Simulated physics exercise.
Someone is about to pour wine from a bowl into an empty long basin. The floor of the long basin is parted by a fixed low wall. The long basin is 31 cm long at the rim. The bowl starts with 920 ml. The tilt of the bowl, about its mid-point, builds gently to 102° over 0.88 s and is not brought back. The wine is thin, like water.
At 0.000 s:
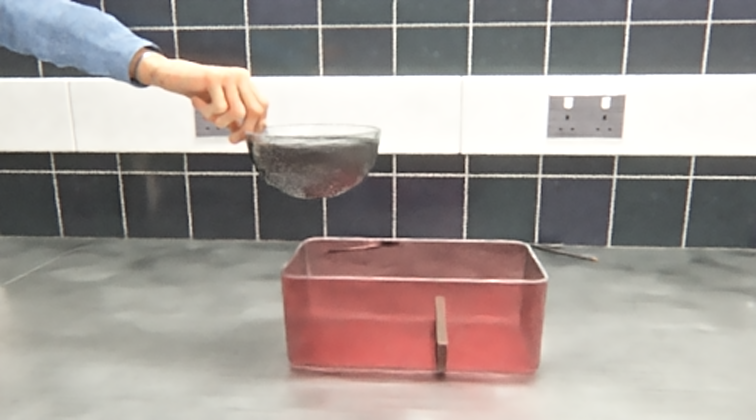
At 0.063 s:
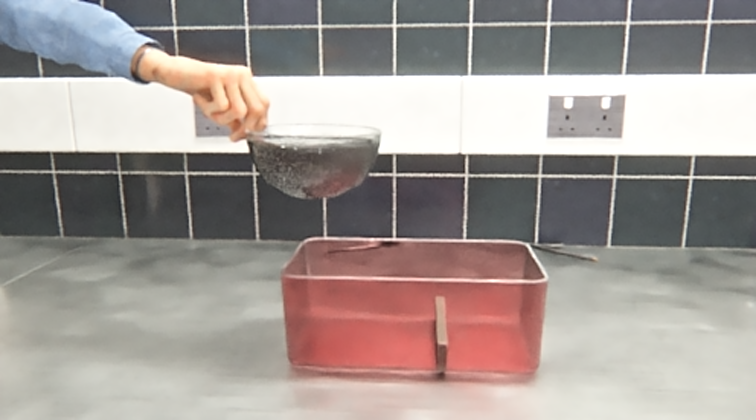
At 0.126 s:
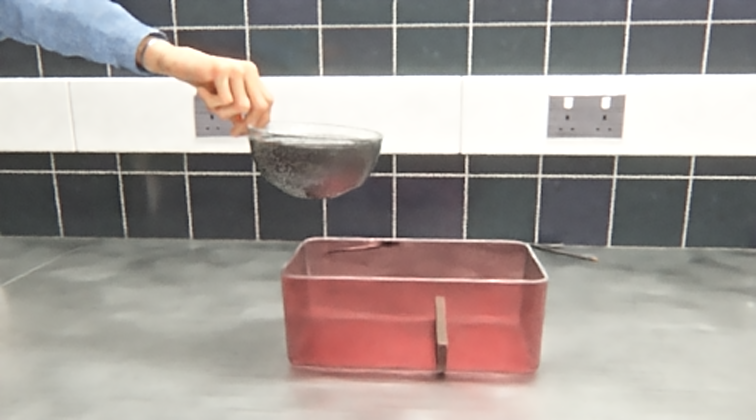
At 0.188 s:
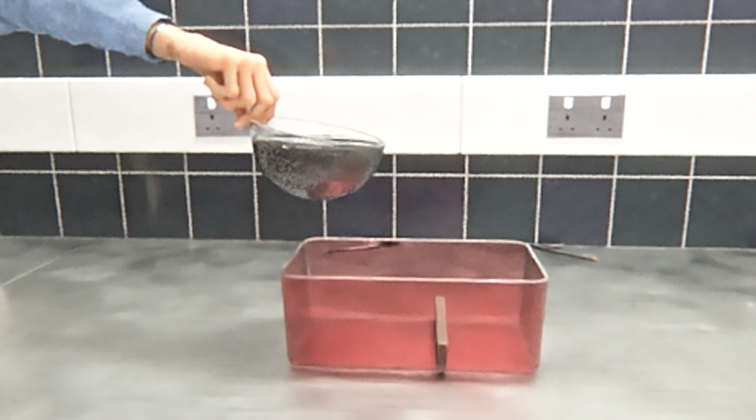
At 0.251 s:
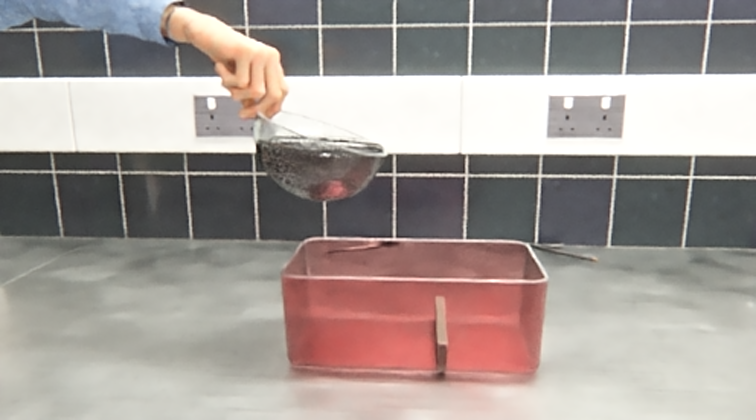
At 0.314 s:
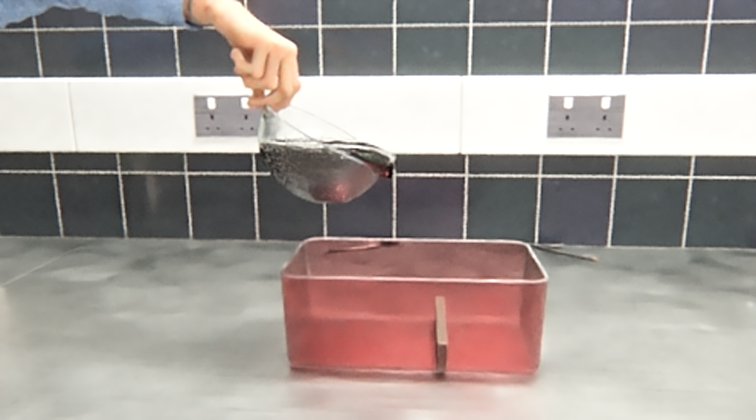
At the start, a hand in a blue sleeve holds a clear bowl of dark wine level above a reddish, see-through long basin on a grey worktop. The hand gradually tilts the bowl down to the right, and the wine shifts to the lower rim, where a little slips over the edge.
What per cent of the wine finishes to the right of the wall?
The far part has some 32 per cent.
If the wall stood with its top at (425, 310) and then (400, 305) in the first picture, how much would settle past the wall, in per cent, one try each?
In turn about 55 and 75 per cent.
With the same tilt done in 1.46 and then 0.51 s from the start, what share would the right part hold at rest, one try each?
In turn about 45 and 30 per cent.
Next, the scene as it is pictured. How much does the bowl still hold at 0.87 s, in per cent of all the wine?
Some 1 per cent.
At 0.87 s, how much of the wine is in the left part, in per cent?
About 64 per cent.
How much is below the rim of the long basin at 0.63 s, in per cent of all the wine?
Some 48 per cent.
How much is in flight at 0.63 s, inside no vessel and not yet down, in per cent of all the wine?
About 30 per cent.
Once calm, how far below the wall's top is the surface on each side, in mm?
Some 12 mm on the left and 16 mm on the right.
After 0.63 s the tilt is 84° and 22 per cent is still to pour, 24 is left of the wall and 24 right of it.
After 0.87 s the tilt is 102° and 1 per cent is still to pour, 65 is left of the wall and 31 right of it.
After 1.11 s the tilt is 102° and 0 per cent is still to pour, 67 is left of the wall and 32 right of it.
After 1.38 s the tilt is 102° and 0 per cent is still to pour, 66 is left of the wall and 32 right of it.
In the end 66 per cent lies left of the wall, 32 right of it and 1 outside.
